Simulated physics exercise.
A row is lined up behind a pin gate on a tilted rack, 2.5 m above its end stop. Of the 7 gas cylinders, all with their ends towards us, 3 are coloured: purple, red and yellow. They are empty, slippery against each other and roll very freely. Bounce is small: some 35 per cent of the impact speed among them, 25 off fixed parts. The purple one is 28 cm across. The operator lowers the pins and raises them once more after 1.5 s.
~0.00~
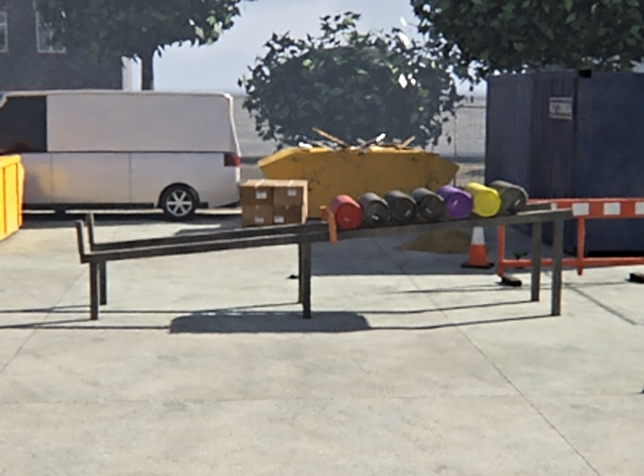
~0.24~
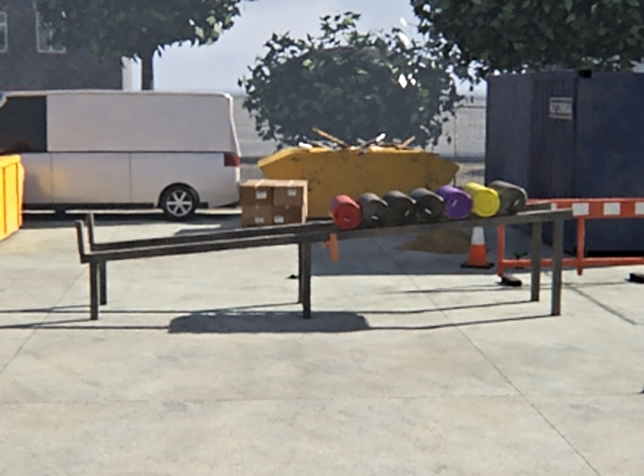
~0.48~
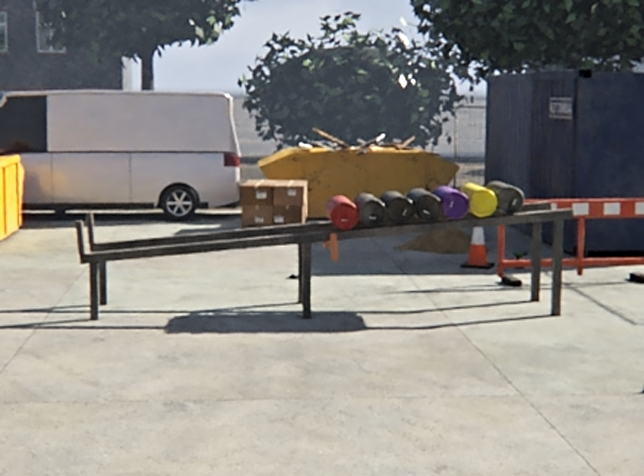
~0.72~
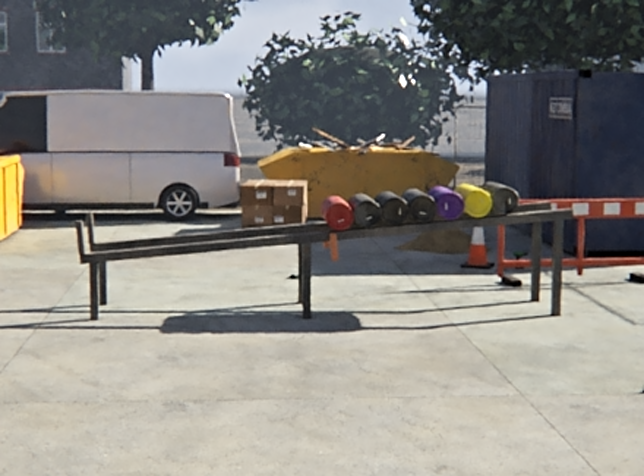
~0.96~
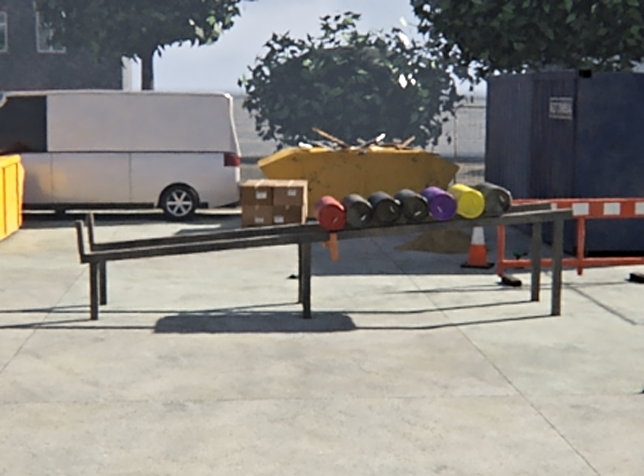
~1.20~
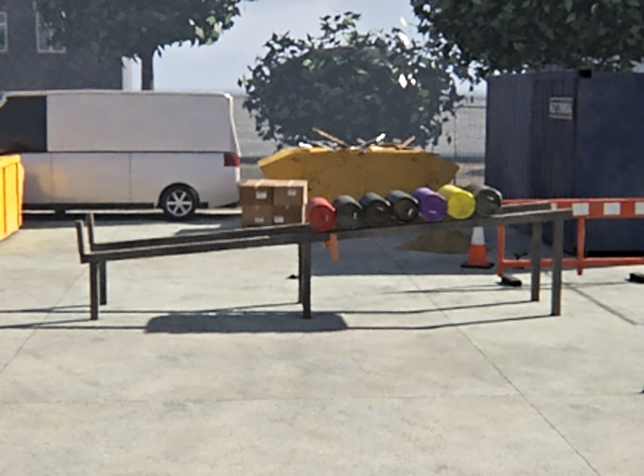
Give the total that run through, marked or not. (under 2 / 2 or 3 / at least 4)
The answer is 2 or 3, which leaves 5 of 7.
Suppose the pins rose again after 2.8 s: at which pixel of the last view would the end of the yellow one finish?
Around (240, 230).
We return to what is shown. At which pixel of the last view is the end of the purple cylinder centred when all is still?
Near (404, 210).
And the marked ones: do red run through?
Red gets through.
Then, 1.4 s in, purple is on the rails, 95 cm above the pins, rolling left; red is on the rails, 20 cm below the pins, rolling left; yellow is on the rails, 120 cm above the pins, rolling left; 1 through so far.
Then, 1.5 s in, purple is on the rails, 90 cm above the pins, rolling left; red is on the rails, 25 cm below the pins, rolling left; yellow is on the rails, 115 cm above the pins, rolling left; 1 through so far.
Then, 1.6 s in, purple is on the rails, 80 cm above the pins, rolling left; red is on the rails, 30 cm below the pins, rolling left; yellow is on the rails, 110 cm above the pins, rolling left; 2 through so far.
Then, 1.7 s in, purple is on the rails, 75 cm above the pins, rolling left; red is on the rails, 35 cm below the pins, rolling left; yellow is on the rails, 105 cm above the pins, rolling left; 2 through so far.
In the end (4.5 s), purple is on the rails, 75 cm above the pins; red is on the rails, 230 cm below the pins; yellow is on the rails, 100 cm above the pins; 2 through so far.
